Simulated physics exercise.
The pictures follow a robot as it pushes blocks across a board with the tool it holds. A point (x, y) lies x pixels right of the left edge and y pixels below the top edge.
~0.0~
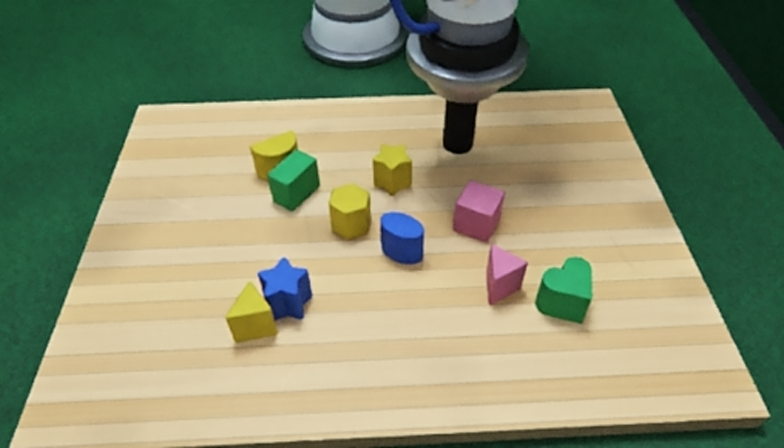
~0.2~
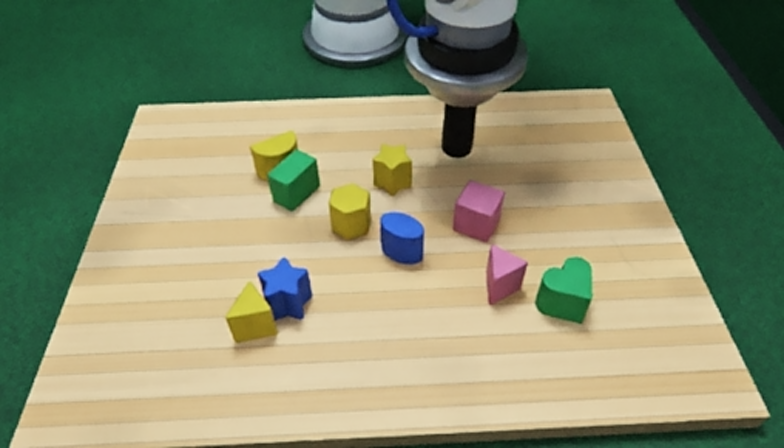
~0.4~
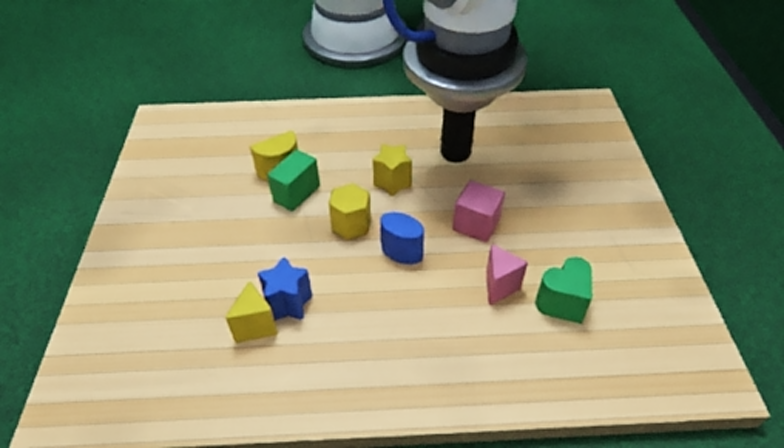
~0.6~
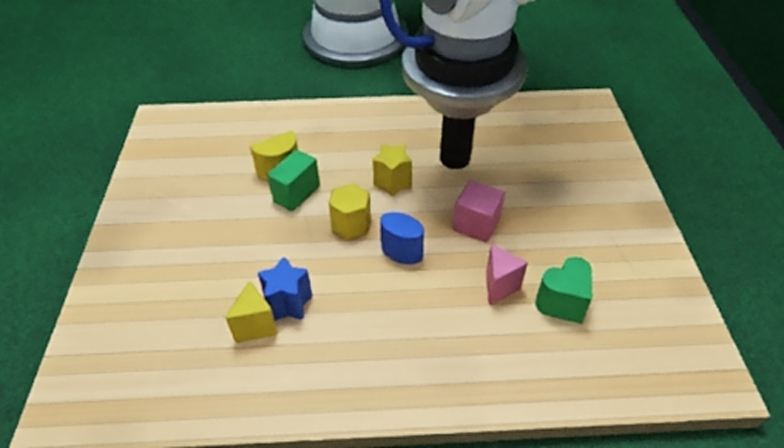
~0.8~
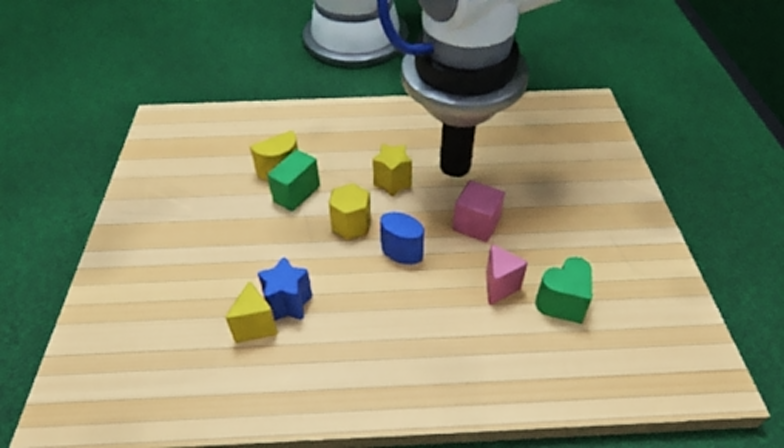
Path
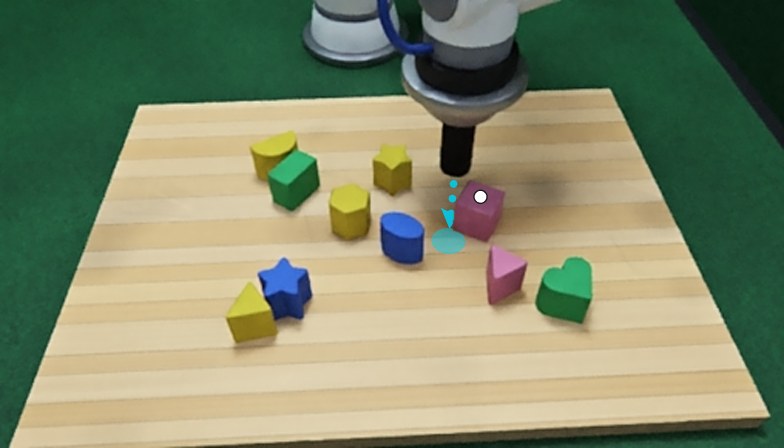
A robot arm with a black tip moved down slightly toward the pink cube on a striped wooden board, while the scattered yellow, green, blue and pink blocks all stayed where they were.
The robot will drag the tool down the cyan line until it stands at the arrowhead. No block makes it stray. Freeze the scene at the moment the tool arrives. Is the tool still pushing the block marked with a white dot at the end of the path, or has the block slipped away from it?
The block marked with a white dot slips off.
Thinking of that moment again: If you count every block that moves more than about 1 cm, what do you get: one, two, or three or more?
Number moved: 1.
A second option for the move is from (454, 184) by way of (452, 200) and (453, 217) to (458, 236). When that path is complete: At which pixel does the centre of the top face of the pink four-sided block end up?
The middle of the upper face of the pink four-sided block will lie at about (500, 218) in the picture.
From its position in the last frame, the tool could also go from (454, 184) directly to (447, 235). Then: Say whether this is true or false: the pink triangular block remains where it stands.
That is true.
The line goes straight from (454, 184) to (448, 241); the dot is on the pink four-sided block.
The first path, step by step. Halfway along, tool (453, 196); pink four-sided block (485, 202).
At the end, tool (450, 225); blue oval block unmoved; pink four-sided block (490, 208), turned 20° anticlockwise.
